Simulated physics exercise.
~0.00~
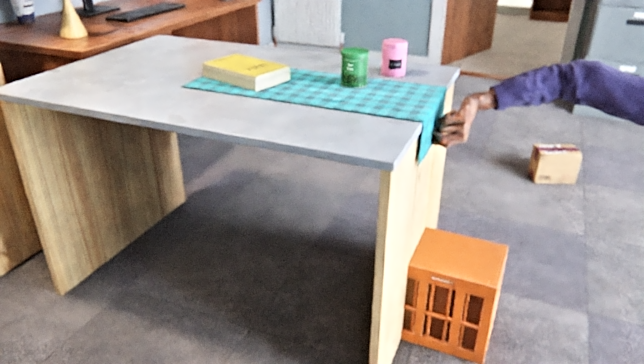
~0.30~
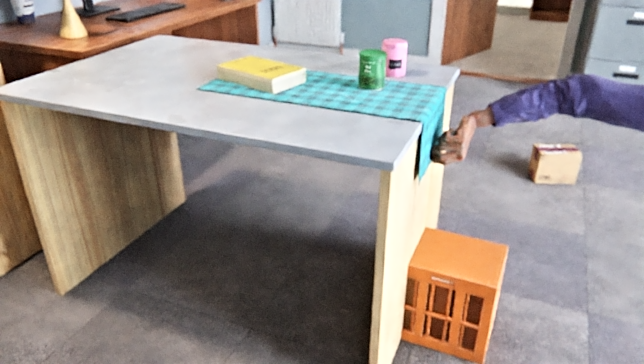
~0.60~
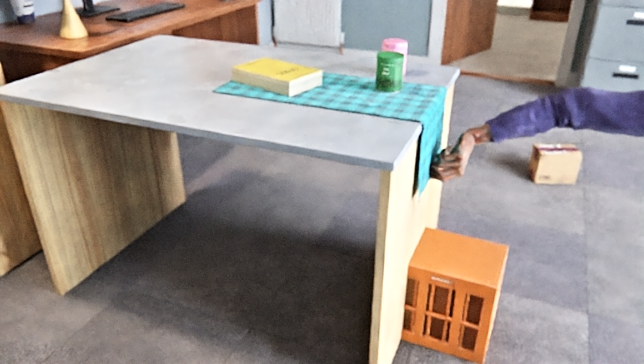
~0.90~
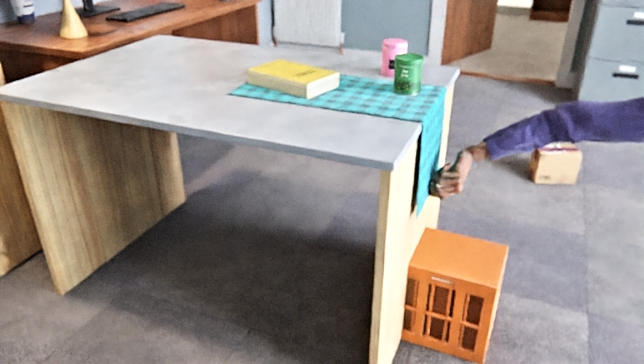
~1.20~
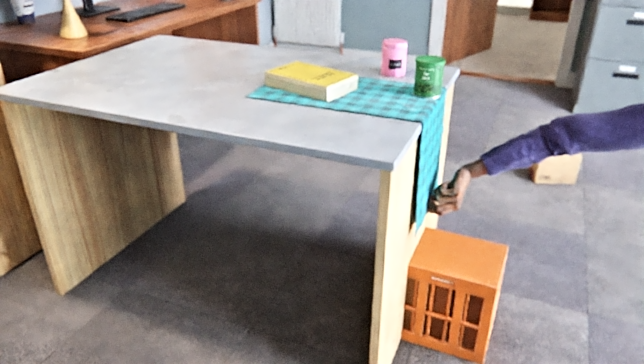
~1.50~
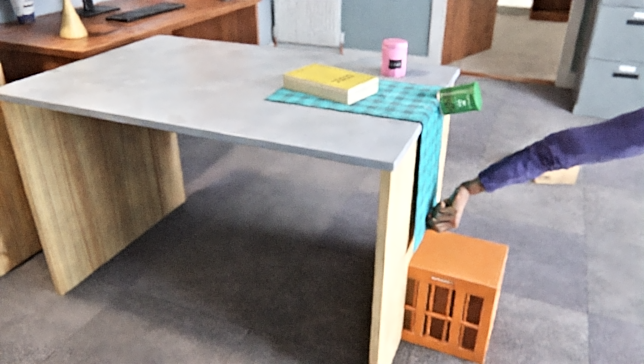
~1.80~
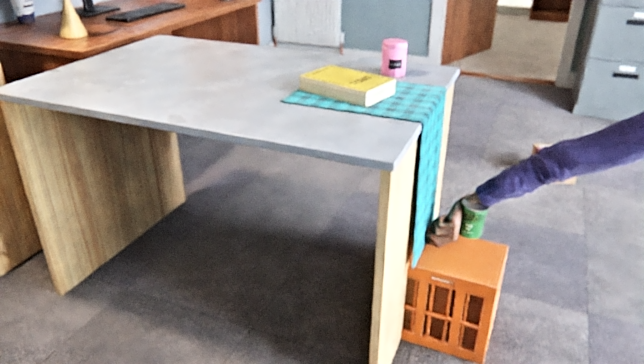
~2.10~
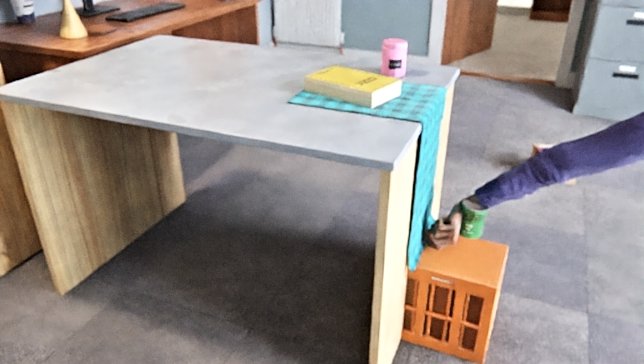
A turquoise checked tablecloth hangs over the right end of a grey-topped table in an office-like room, seen from a still, slightly raised viewpoint. A yellow book and a green tin rest on the cloth, with a pink jar near the tin and an orange crate on the floor below. A purple-sleeved arm reaches in from the right and draws the hem steadily down, carrying book and tin rightward. The tin passes the jar, tips over the edge and drops beside the hand. Finally the hem reaches the crate, the tin sits on top of it, and the book and unmoved jar remain on the table.
